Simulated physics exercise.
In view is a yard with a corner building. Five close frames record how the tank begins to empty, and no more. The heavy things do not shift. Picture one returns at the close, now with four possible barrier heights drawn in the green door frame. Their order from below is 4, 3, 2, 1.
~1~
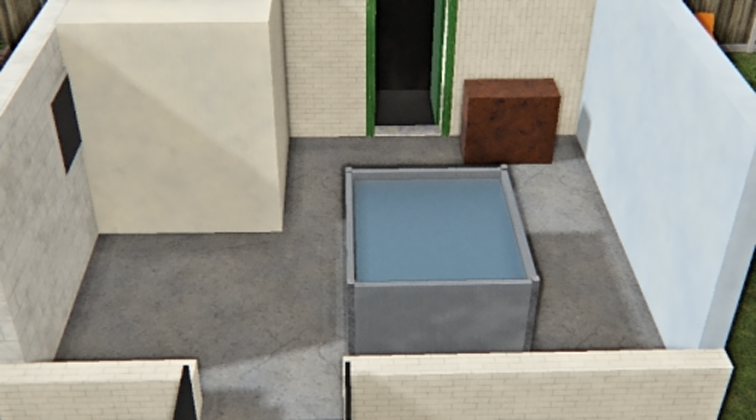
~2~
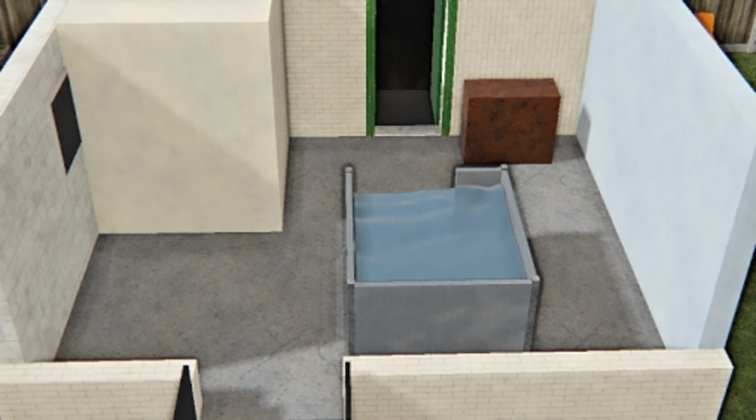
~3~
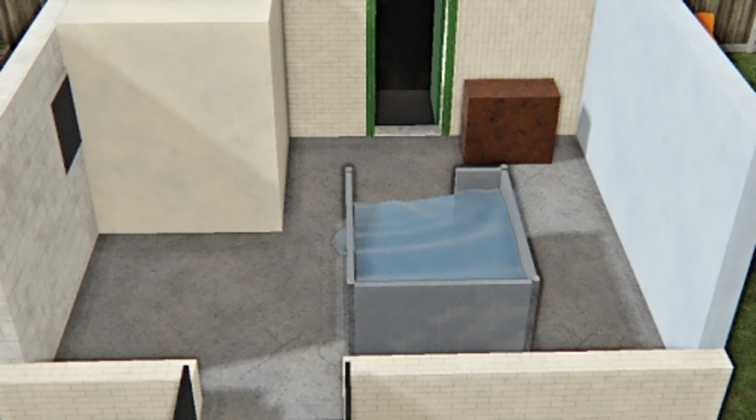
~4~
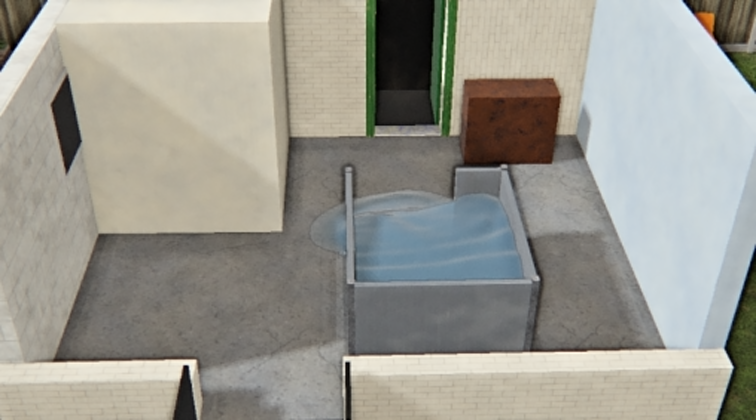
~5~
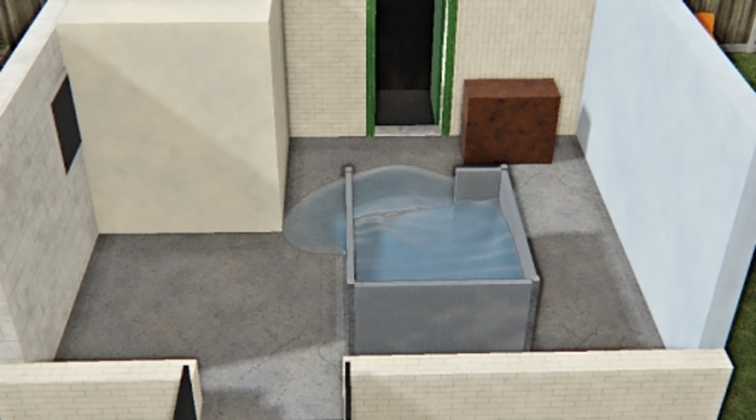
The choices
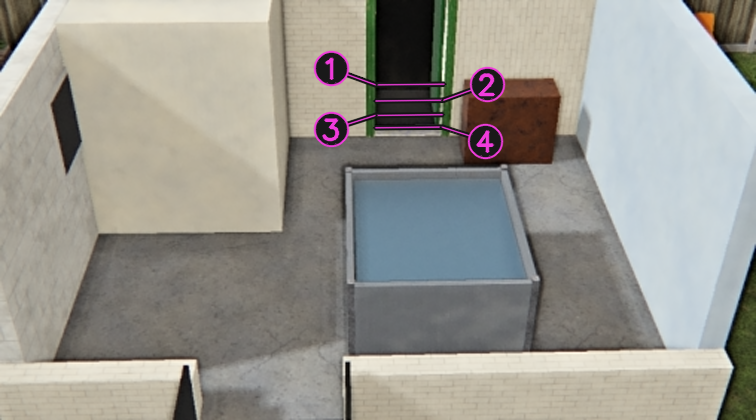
In the video, a grey tank of still water stands in a walled yard with a corner building and green doorway; part of its back side opens, and water pours out, spreading across the ground behind and left of it.
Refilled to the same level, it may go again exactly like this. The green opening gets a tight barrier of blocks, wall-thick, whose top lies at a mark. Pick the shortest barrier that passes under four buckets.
It is 2.
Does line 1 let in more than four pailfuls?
No.
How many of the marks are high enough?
Two of the four.
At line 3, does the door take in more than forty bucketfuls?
No, less.
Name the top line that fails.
Here it is line 3.
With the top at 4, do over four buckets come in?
Yes, it does.
On the marked copy, 1 at (409, 84); 2 at (409, 100); 3 at (409, 115); 4 at (408, 127); from the bottom up 4, 3, 2, 1.
With 1, nothing gets over.
With 2, a splash gets over, under a bucket.
With 3, about 14 bucketfuls get in.
With 4, dozens of bucketfuls pour in.
